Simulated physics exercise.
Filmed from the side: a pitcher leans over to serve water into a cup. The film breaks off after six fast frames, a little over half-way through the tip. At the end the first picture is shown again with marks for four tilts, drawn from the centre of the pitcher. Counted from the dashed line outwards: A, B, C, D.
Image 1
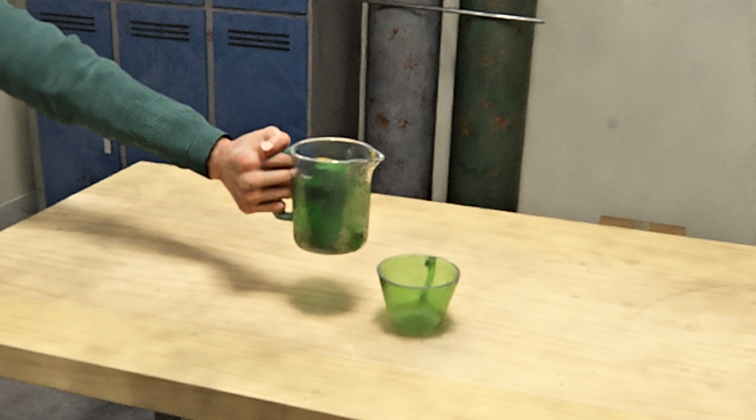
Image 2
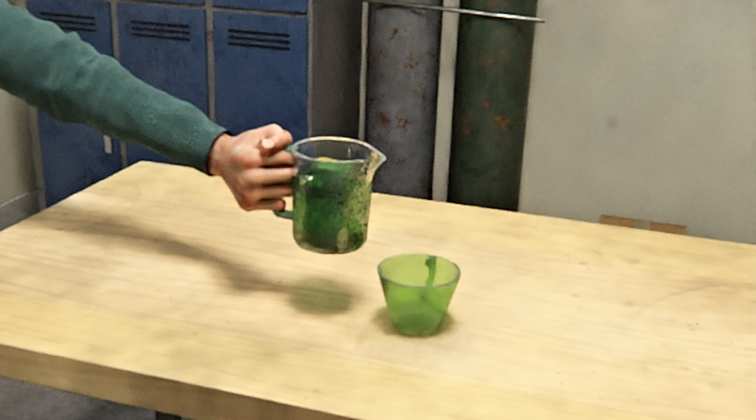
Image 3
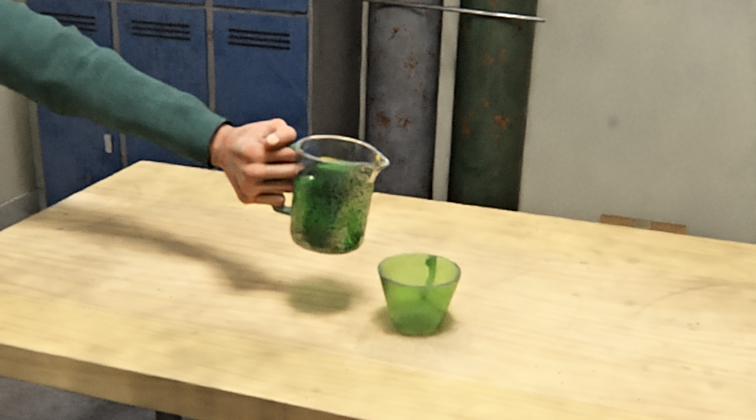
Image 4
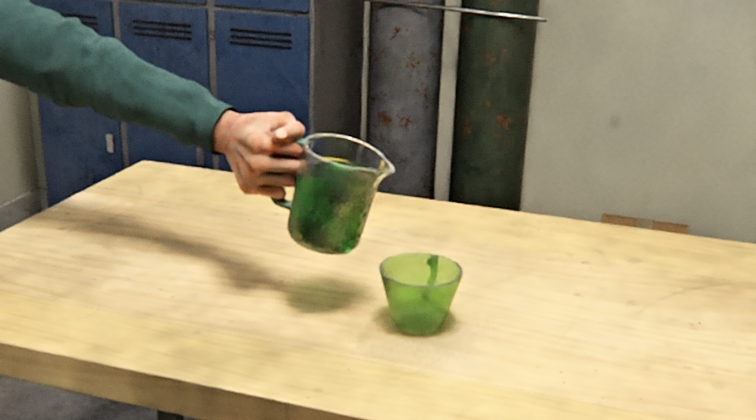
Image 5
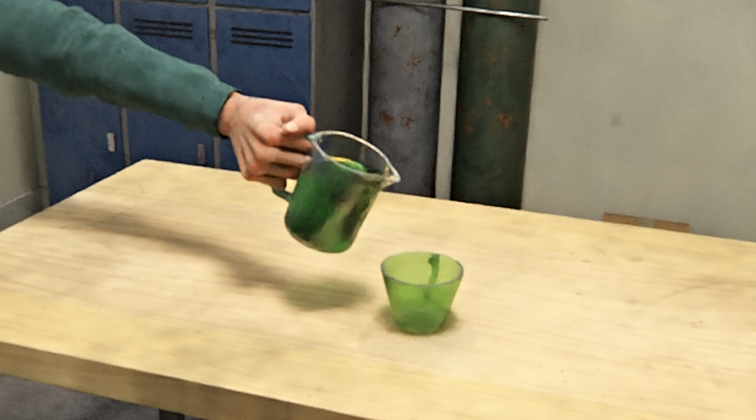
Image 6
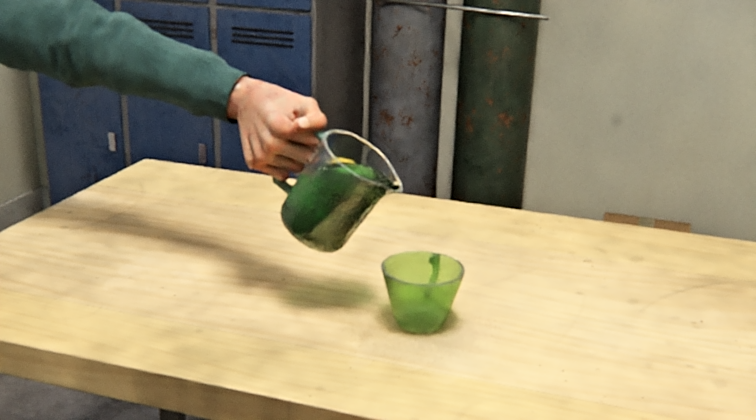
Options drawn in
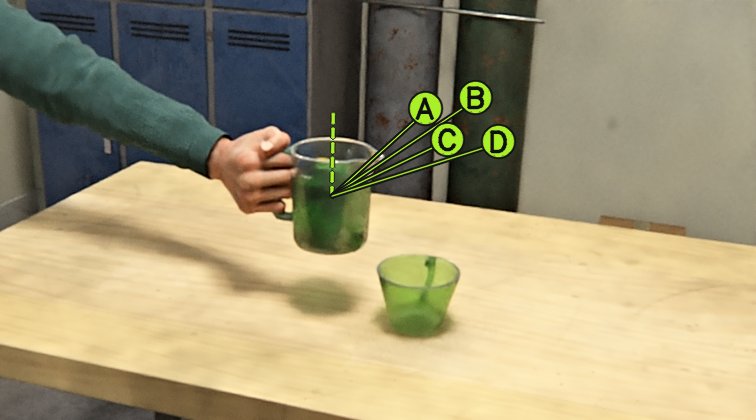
On a wooden table, a hand gradually tilts a glass pitcher rightward above a green cup.
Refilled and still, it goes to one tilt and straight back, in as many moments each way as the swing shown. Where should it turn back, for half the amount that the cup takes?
Take C.
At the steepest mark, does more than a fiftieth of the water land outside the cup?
Yes.
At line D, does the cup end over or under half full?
Over half.
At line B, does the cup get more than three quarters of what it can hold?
No.
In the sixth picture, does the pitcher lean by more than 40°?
No, it does not.
On the marked copy, A at (414, 121); B at (462, 108); C at (432, 147); D at (483, 148).
For line A, the cup ends with about 20 % of what it can hold.
For line B, the cup ends with about 35 % of what it can hold.
For line C, the cup ends with about 54 % of what it can hold.
For line D, the cup ends with about 63 % of what it can hold; 9 % of the water is spilt.
